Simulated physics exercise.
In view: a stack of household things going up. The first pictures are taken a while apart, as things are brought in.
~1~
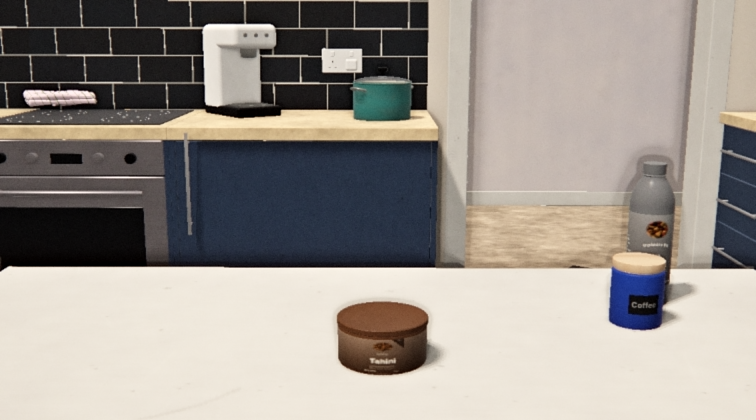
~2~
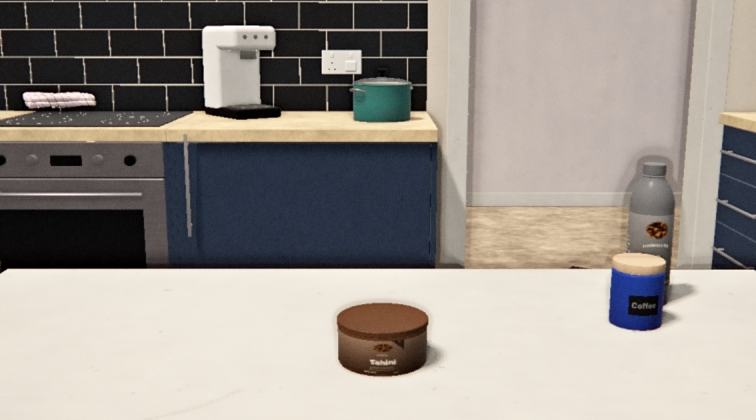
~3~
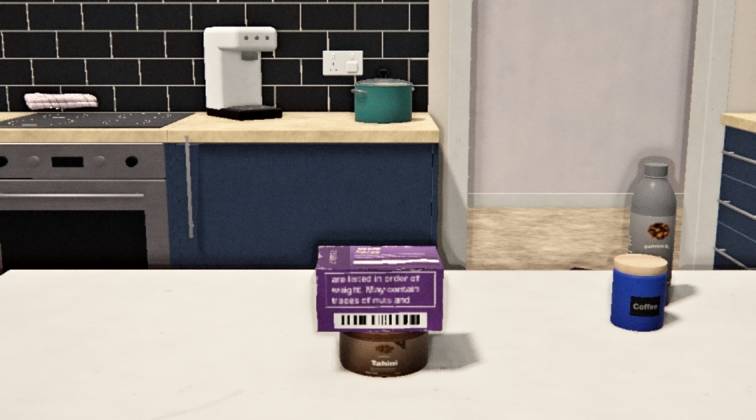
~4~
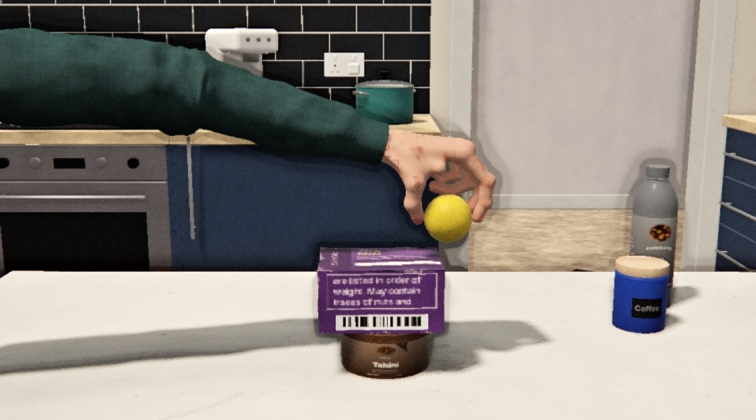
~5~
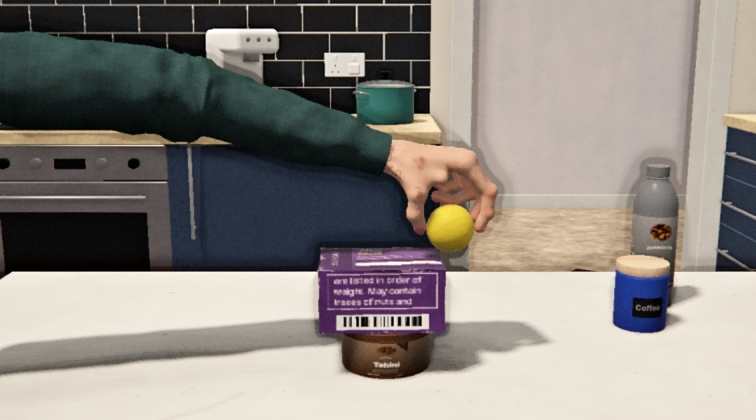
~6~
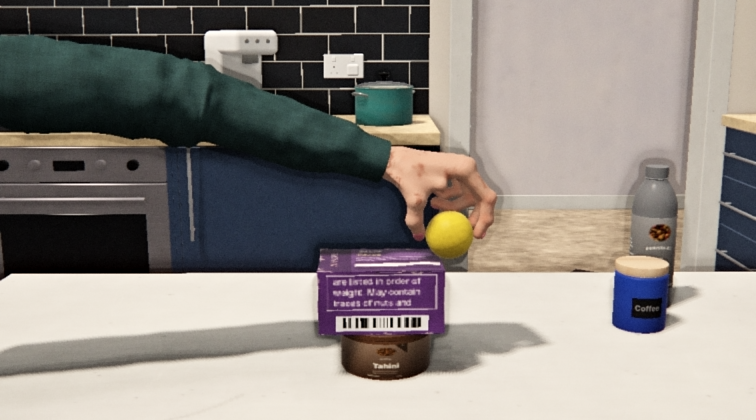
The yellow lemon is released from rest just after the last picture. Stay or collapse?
In the end the pile loses its balance.
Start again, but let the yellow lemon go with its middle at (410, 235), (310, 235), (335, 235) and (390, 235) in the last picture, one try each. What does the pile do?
First try: It keeps its balance; second try: It loses its balance; third try: It keeps its balance; fourth try: It keeps its balance.
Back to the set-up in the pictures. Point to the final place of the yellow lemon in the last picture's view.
Around (493, 341).
Then, 0.40 s on from there, yellow lemon now fallen.
Then, 0.60 s on from there, nothing new.
In the end, fallen, yellow lemon; the other 4 unmoved. At the end, from the last picture's camera, yellow lemon near (493, 341). The pile comes apart.
